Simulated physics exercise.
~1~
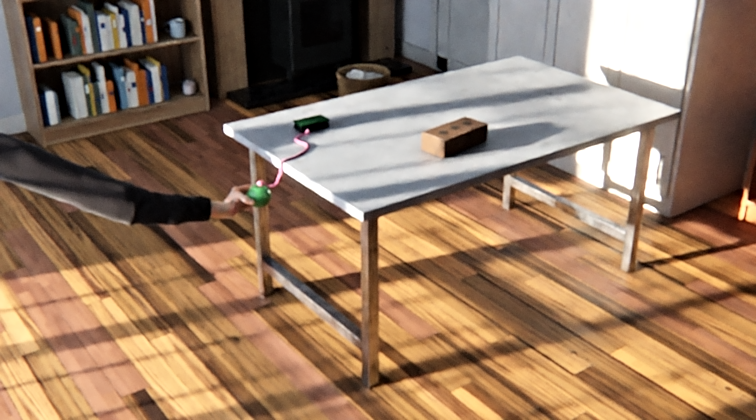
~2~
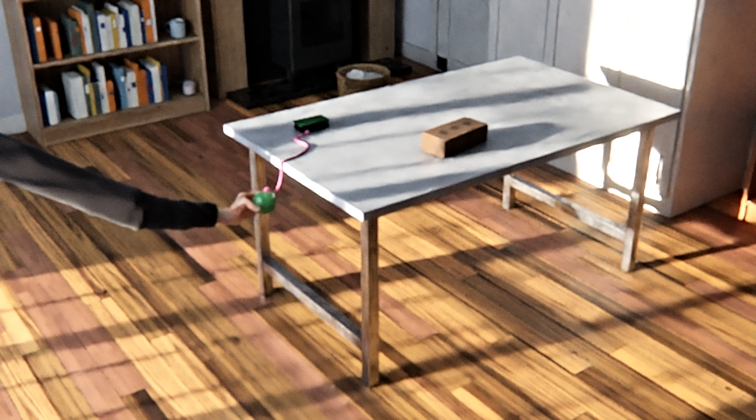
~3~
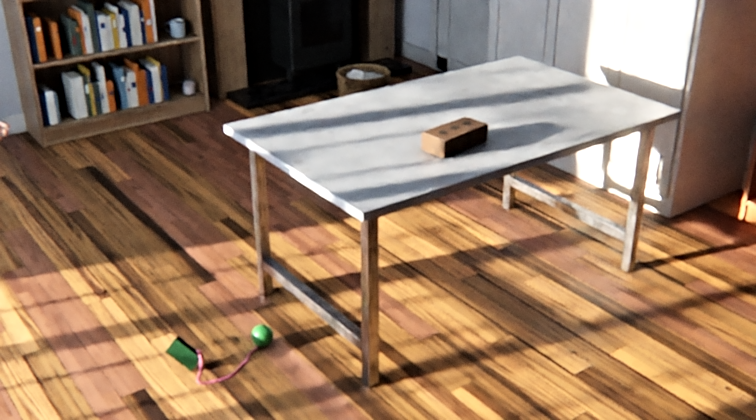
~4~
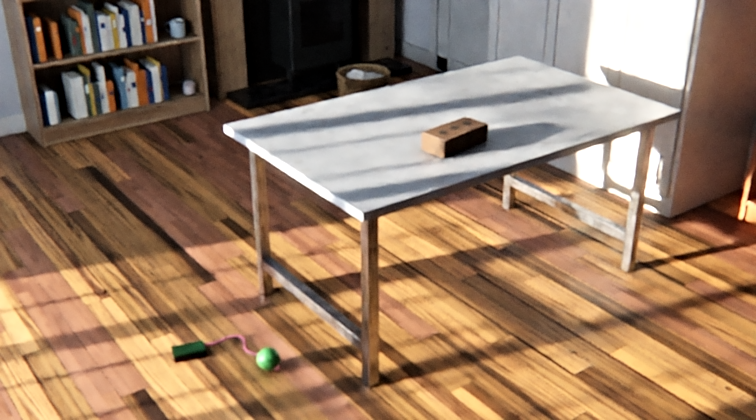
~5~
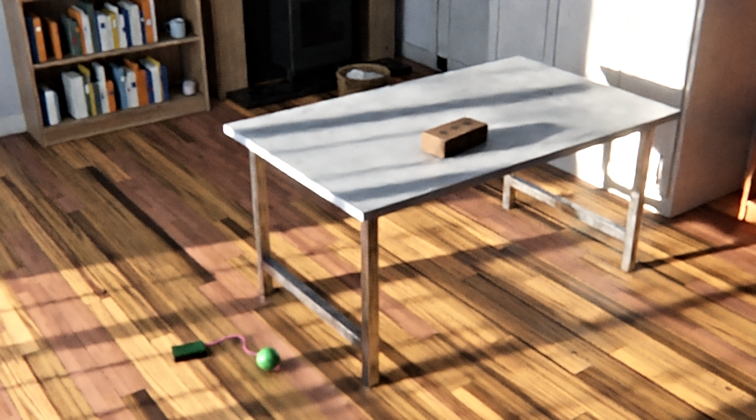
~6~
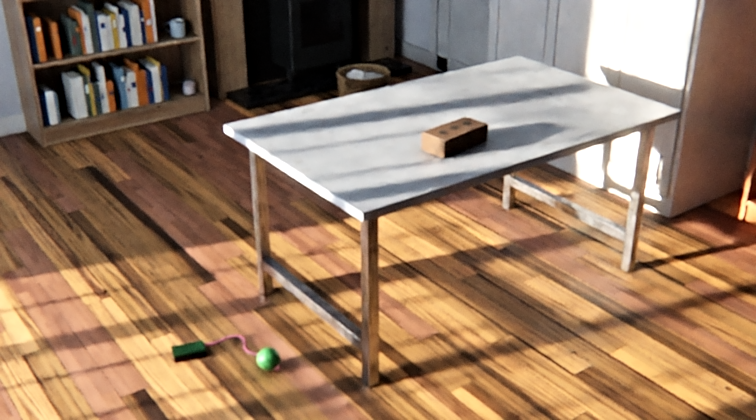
In a sunlit room, a hand releases a green ball corded to a sponge, both ending on the floor, brick staying on the table.
